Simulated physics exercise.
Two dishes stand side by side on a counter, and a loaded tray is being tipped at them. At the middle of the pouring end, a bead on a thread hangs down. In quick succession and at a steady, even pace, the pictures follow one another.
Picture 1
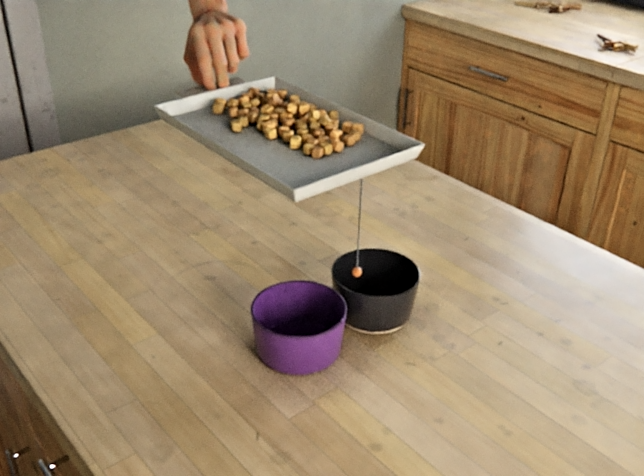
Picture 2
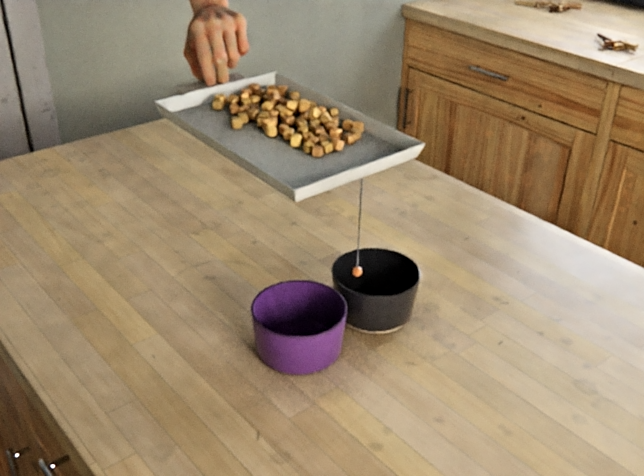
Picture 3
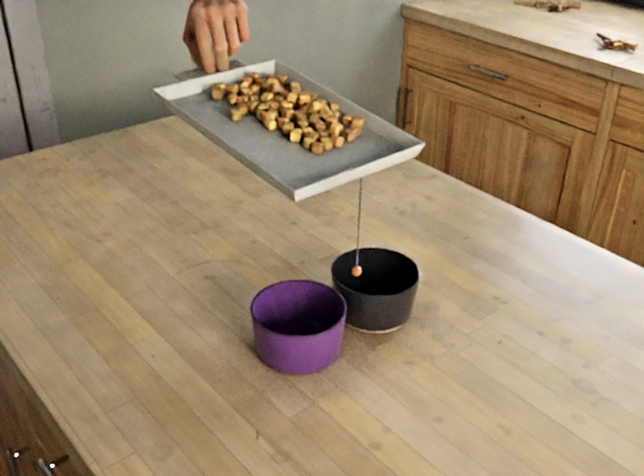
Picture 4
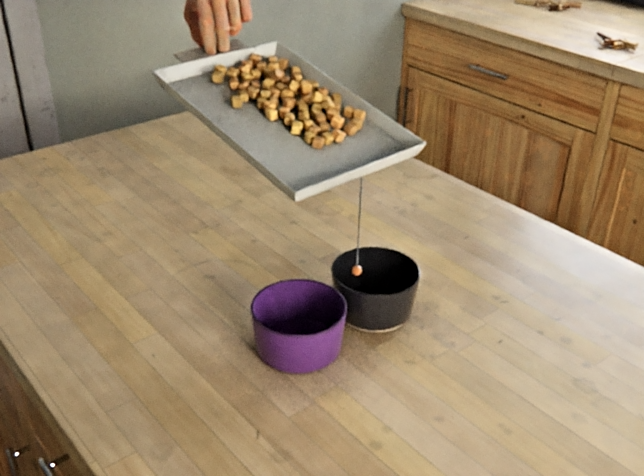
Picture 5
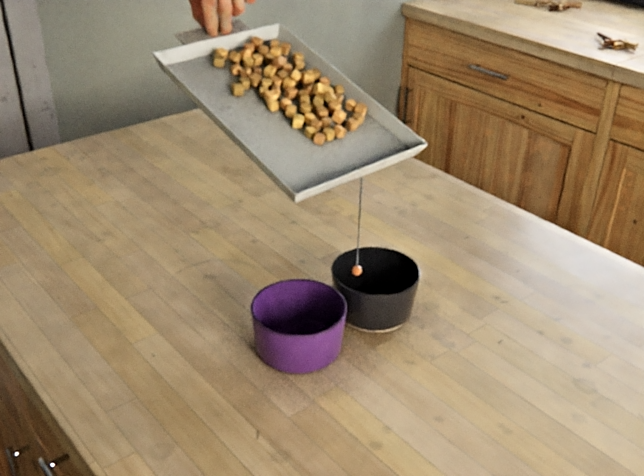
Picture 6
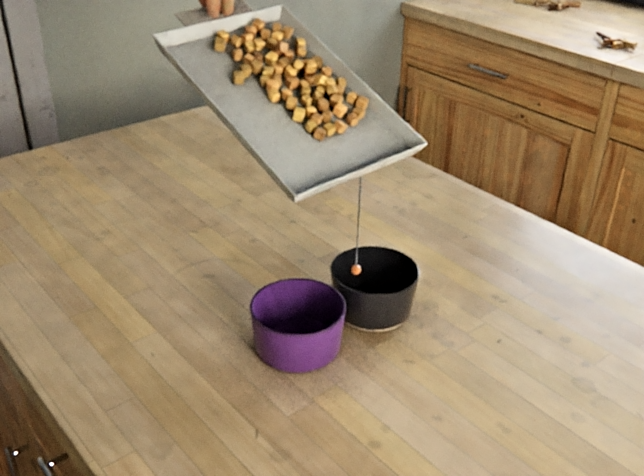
On a wooden counter, a purple dish and a black dish sat side by side while a hand above them steadily raised the back of a metal tray of small wooden cubes, tilting it more steeply.
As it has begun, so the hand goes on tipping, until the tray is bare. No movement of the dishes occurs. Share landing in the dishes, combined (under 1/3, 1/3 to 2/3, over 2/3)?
The dishes collect not even a third of the load.
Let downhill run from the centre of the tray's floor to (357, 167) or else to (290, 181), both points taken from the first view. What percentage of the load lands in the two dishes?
About 10 % and 60 %.
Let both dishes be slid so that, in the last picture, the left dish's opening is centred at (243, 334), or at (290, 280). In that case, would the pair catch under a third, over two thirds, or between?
Run 1 - under a third; run 2 - under a third.
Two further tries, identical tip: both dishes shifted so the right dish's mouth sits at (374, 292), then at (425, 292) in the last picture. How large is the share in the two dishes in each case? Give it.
Respectively 60 percent and 80 percent.
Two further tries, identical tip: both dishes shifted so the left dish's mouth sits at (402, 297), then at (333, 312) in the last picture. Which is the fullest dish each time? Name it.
First placement: The leftmost one; second placement: The leftmost one.
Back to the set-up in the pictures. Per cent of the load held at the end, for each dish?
Left dish around 10 percent; right dish around 0 percent.
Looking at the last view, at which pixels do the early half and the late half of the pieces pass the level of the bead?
Starting near (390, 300), moving on to near (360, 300).
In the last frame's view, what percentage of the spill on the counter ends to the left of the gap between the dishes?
That comes to about 10 per cent of the pieces.
Just after the last frame, tray tipped steeply; the larger part on the tray; about a tenth in the air.
A moment on, tray tipped past a quarter turn; roughly a quarter on the tray; about a tenth in the left dish; just a few in the right dish; roughly half outside both; roughly a quarter in the air.
Further on, tray tipped past a quarter turn; about a tenth in the left dish; just a few in the right dish; the larger part outside both.
When it is over, tray tipped past a quarter turn; about a tenth in the left dish; just a few in the right dish; the larger part outside both.
